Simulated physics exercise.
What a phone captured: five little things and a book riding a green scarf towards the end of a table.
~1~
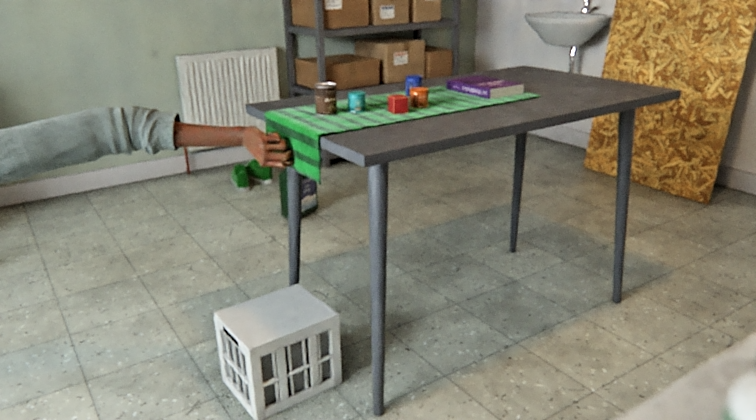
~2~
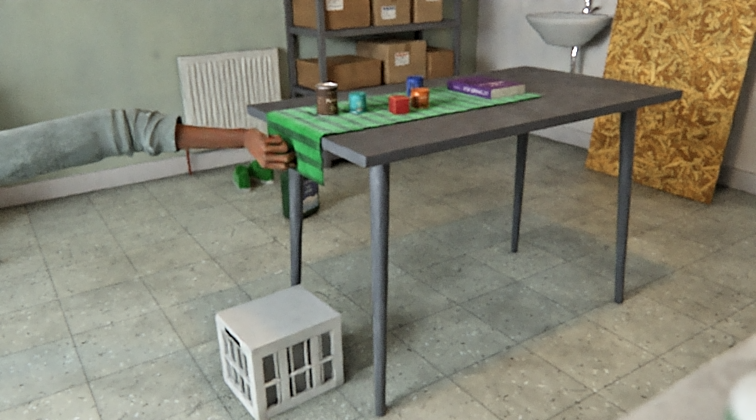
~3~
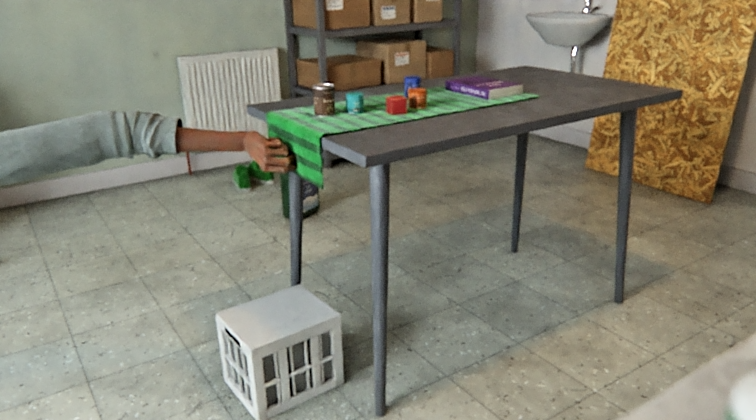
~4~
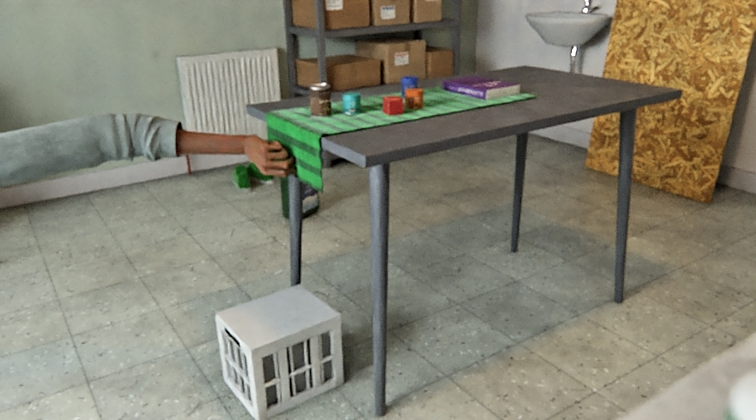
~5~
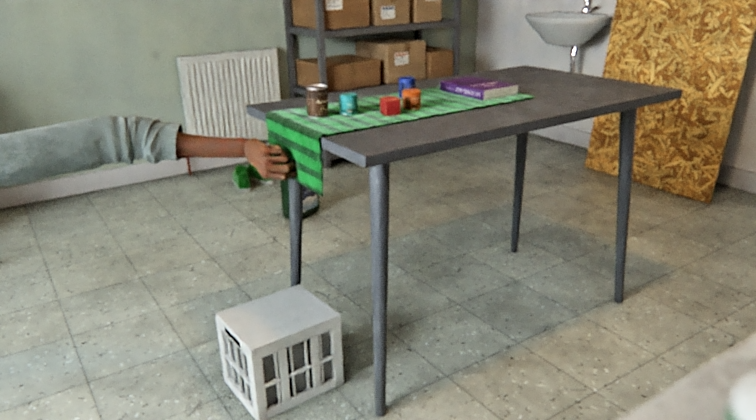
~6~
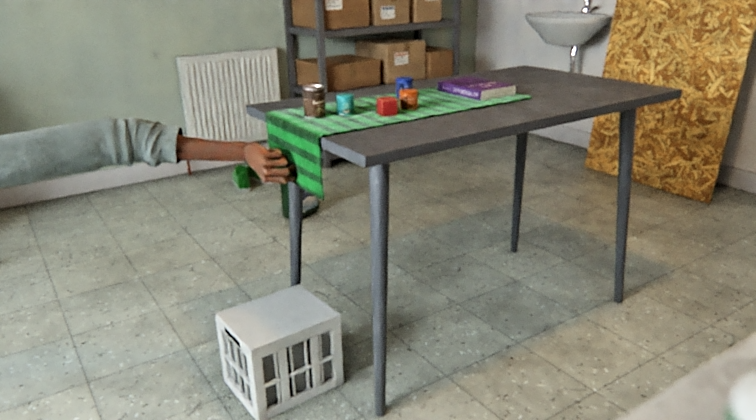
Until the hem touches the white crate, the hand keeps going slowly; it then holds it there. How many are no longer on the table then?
The count of things that fall is four.
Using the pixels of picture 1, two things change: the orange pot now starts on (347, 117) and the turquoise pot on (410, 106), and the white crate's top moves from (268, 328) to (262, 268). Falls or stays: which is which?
As for the orange pot, it leaves the top; as for the turquoise pot, it stays in place.
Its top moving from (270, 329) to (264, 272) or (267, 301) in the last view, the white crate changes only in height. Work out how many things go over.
First height: 2; second height: 3.
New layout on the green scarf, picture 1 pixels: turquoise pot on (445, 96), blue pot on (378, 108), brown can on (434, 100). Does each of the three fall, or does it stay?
For the turquoise pot it's staying, for the blue pot it's falling, for the brown can it's staying.
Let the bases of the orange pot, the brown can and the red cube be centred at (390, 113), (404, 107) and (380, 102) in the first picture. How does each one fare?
Start with the orange pot, which is lost; next the brown can, which is lost; last the red cube, which is lost.
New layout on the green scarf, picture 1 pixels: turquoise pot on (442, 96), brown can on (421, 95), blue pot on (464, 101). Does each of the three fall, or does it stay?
Well, the turquoise pot is safe, the brown can is safe, and the blue pot is safe.
Soon after, hem near (297, 229); brown can gone.
After that, hem near (298, 275); brown can, turquoise pot and red cube gone.
And then, hem on the crate; brown can, turquoise pot, red cube and orange pot gone.
In the end, hem on the crate; brown can, turquoise pot, red cube and orange pot gone. The answer is four.
